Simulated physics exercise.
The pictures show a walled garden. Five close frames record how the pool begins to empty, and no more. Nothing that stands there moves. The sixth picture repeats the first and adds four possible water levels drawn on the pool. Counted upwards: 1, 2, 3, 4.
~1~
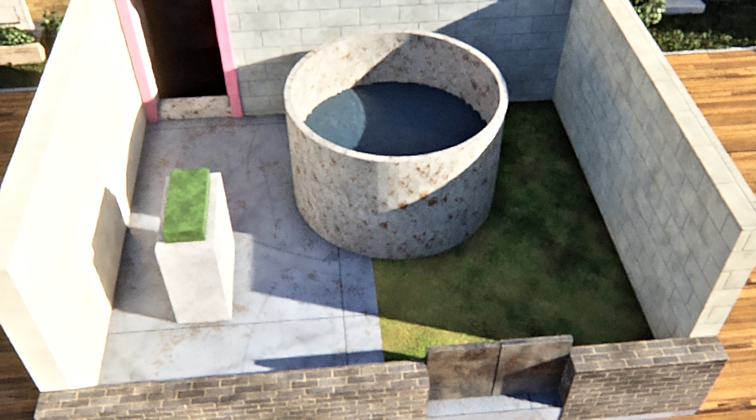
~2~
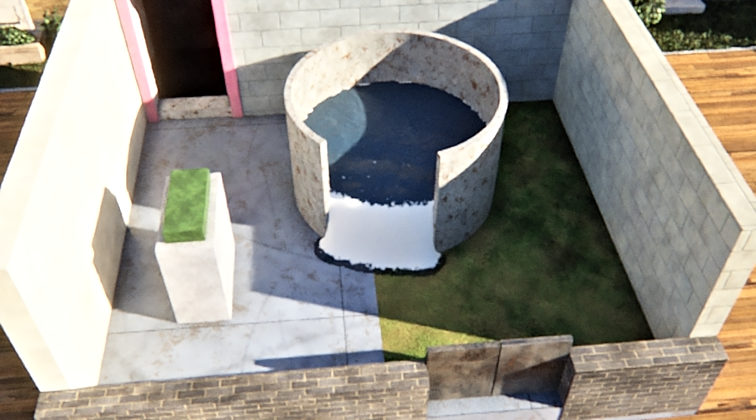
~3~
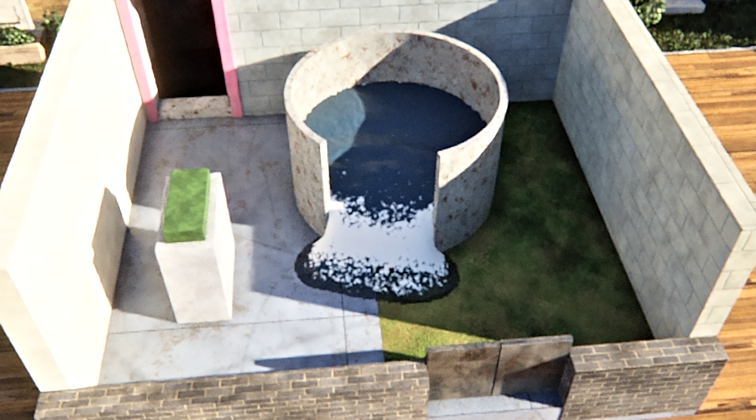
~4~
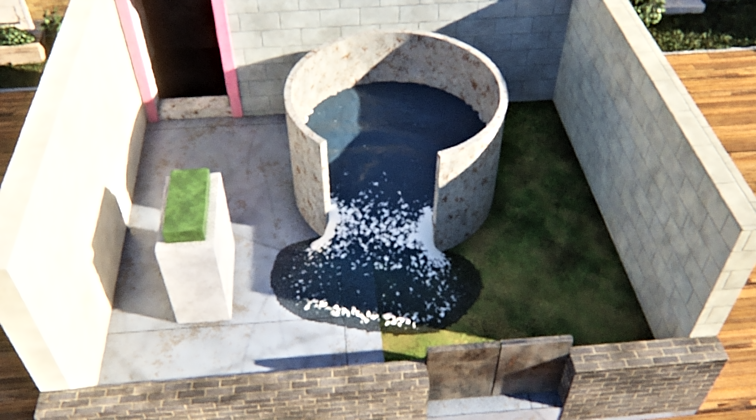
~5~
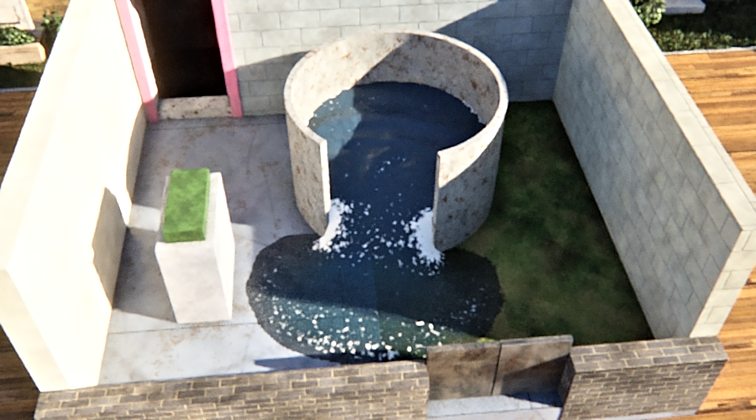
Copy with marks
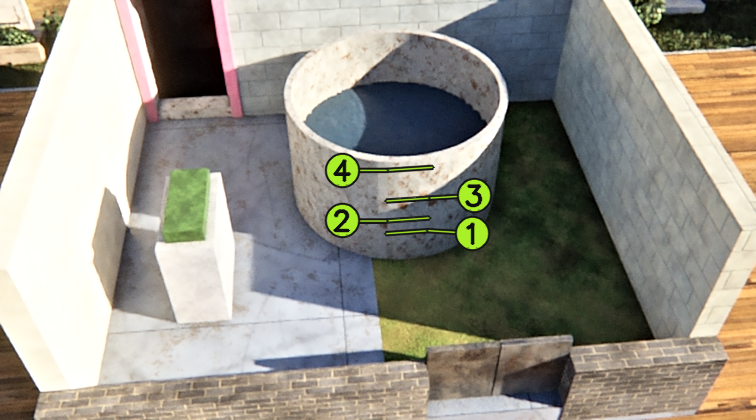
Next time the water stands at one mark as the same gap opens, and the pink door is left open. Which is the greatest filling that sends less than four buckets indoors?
Choose 2.
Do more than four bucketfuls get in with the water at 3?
Yes, it does.
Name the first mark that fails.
Here it is mark 3.
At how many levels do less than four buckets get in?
Two.
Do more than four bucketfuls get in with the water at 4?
Yes, that goes wrong.
On the marked copy, 1 at (407, 232); 2 at (407, 219); 3 at (408, 199); 4 at (409, 168); from the bottom up 1, 2, 3, 4.
Choosing 1, nothing gets over.
Choosing 2, a bucket or two gets in.
Choosing 3, about 13 bucketfuls get in.
Choosing 4, dozens of bucketfuls pour in.
